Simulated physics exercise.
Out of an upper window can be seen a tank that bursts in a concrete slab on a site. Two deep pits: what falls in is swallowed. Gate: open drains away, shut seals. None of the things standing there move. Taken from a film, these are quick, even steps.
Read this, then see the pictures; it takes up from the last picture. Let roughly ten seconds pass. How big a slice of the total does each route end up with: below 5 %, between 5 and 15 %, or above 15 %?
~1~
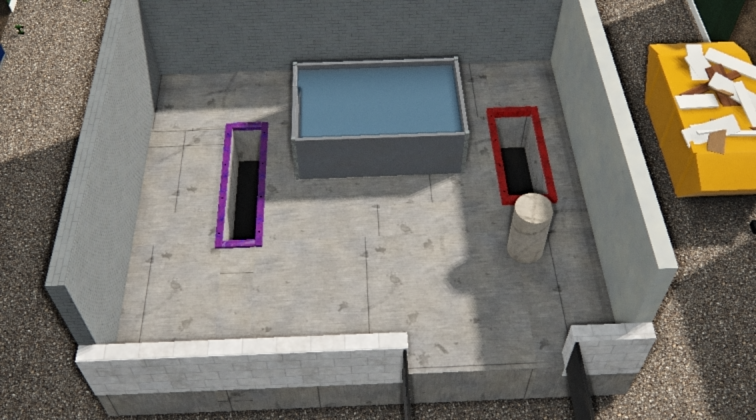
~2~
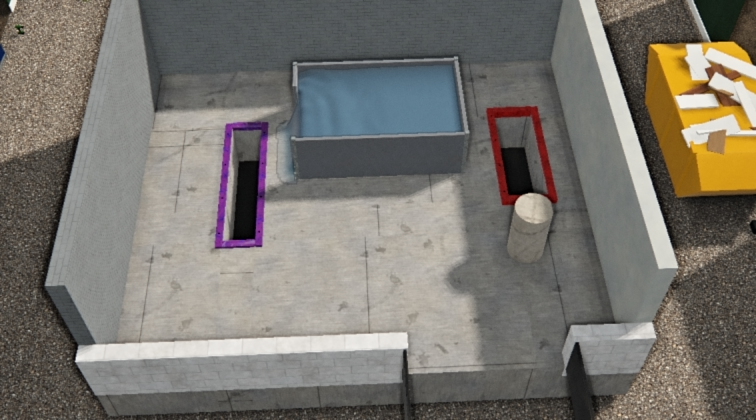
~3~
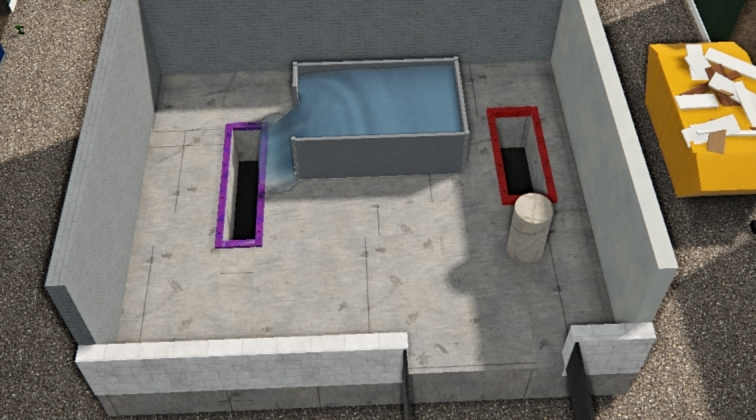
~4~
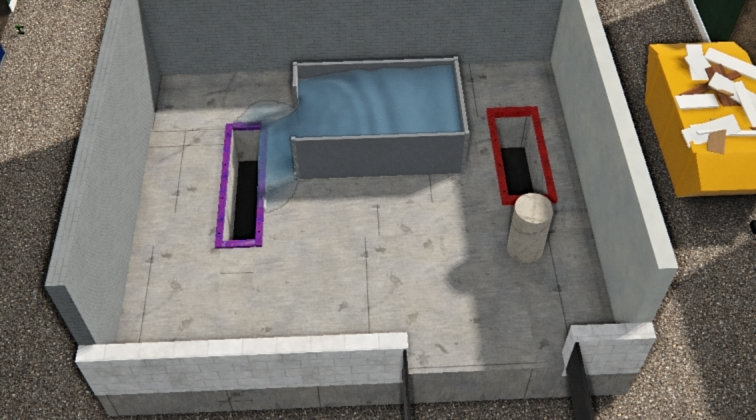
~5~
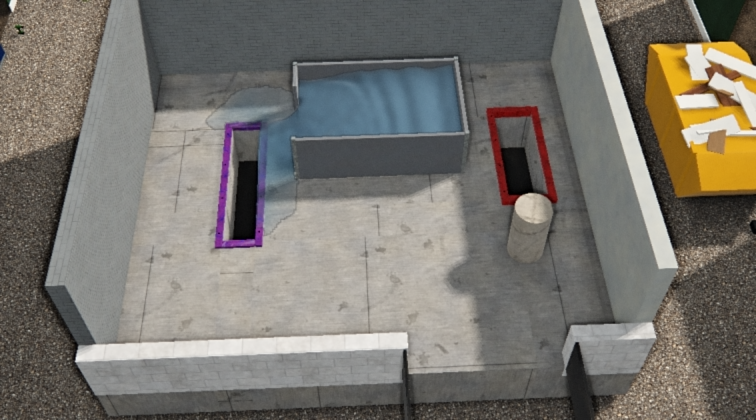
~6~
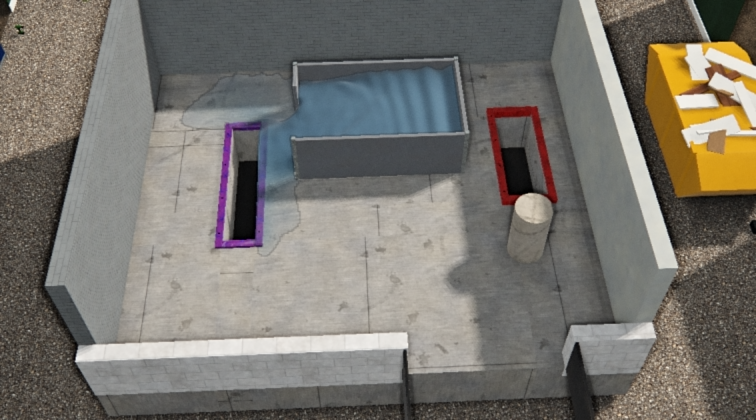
Final slices - gate: Below 5 %, purple pit: Above 15 %, red pit: Below 5 %.
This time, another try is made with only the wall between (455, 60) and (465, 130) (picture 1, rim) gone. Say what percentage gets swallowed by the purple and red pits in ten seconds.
Out of every hundred parts, purple takes 0 and red takes 50.
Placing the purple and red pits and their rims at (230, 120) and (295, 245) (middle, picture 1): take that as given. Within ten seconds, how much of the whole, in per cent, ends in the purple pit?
Purple: 55 %.
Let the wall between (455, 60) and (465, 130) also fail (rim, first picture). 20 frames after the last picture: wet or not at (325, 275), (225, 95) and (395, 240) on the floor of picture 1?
So the first one is left untouched, the next left untouched, and the last left untouched.
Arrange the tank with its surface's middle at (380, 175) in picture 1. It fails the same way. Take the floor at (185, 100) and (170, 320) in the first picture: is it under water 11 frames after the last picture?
First spot spared, second spot submerged.
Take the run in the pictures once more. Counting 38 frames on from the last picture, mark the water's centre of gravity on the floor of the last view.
Somewhere near (324, 153).
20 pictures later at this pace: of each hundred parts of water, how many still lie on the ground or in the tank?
Roughly 46 %.
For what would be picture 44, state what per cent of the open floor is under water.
I'd put it at roughly 40 per cent.
A moment on, water covers 10 % of the floor; the gate 0 %, the purple pit 23 %, the red pit 0 %.
Next, water covers 10 % of the floor; the gate 0 %, the purple pit 40 %, the red pit 0 %.
Then, water covers 20 % of the floor; the gate 0 %, the purple pit 55 %, the red pit 0 %.
Later, water covers 40 % of the floor; the gate 0 %, the purple pit 68 %, the red pit 0 %.
In the end, water covers 50 % of the floor; the gate 0 %, the purple pit 74 %, the red pit 0 %.
